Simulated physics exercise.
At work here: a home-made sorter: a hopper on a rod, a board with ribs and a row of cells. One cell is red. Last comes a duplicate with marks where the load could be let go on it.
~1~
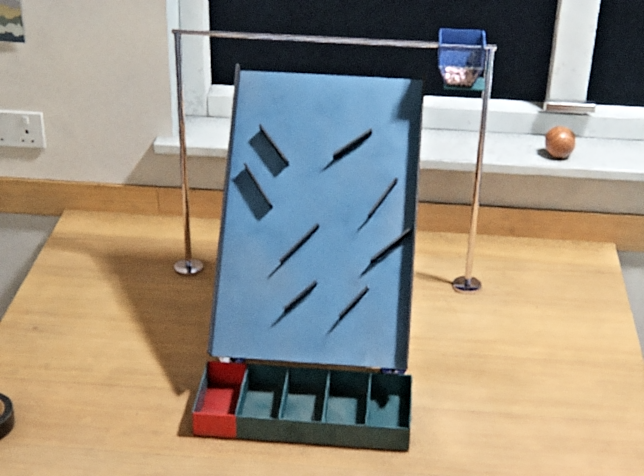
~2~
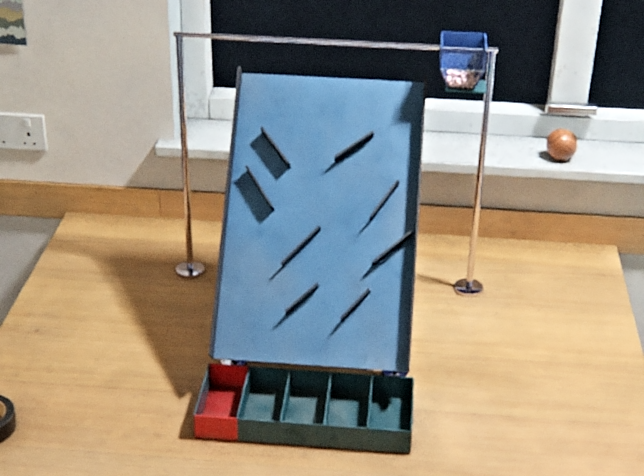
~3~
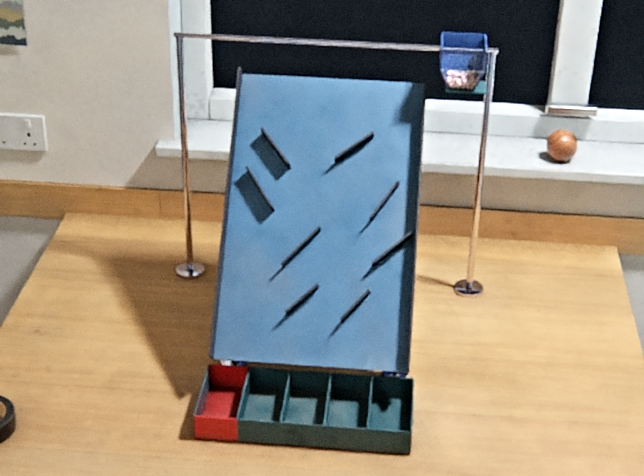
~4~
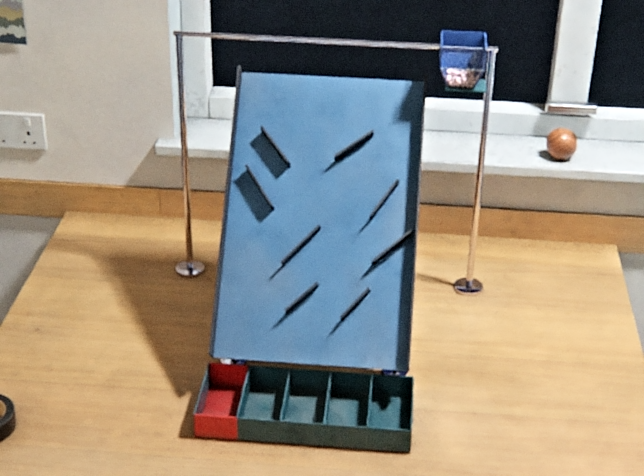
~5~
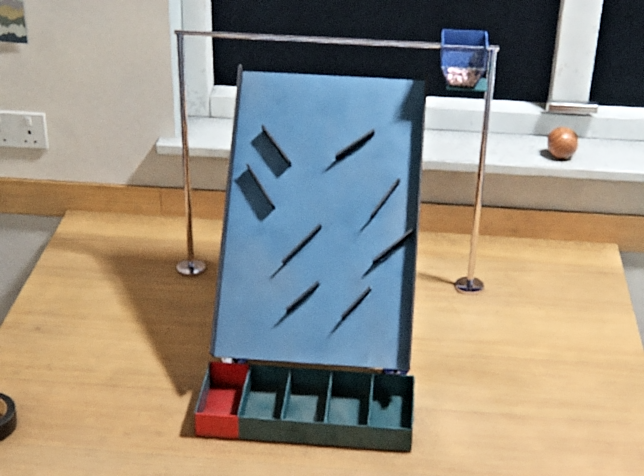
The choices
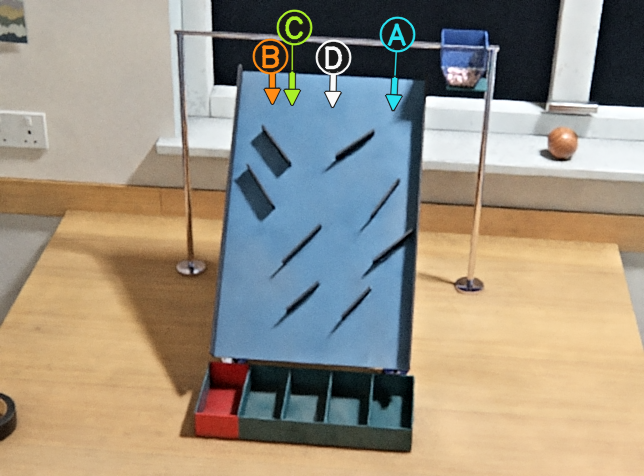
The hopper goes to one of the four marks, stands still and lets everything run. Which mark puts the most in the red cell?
Go for D.
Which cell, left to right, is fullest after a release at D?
It is the first one.
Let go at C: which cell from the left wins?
The first.
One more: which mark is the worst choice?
Here it is mark A.
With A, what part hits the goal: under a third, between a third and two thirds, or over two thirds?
Mark A gives under a third.
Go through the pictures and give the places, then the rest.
Hopper at (459, 77), sugar pearls, door shut, in the first picture.
Ribs (261, 127) to (289, 164), (335, 157) to (373, 131), (246, 166) to (272, 207), in the second picture.
Ribs (371, 217) to (398, 181), (281, 264) to (320, 227), (372, 263) to (412, 232), in the third picture.
Ribs (285, 310) to (317, 283), (341, 317) to (369, 288), in the fourth picture.
Red cell at (217, 424), number 1 of 5 from the left, in the fifth picture.
On the marked copy, mark A meets the board at (393, 104); mark B meets the board at (272, 98); mark C meets the board at (292, 99); mark D meets the board at (332, 101).
With A, a small part in the red cell, about two thirds in other cells, about a quarter outside the box.
With B, about half in the red cell, about a third in other cells, about a quarter outside the box.
With C, about half in the red cell, about a third in other cells, a small part outside the box.
With D, most in the red cell, a small part in other cells, a small part outside the box.
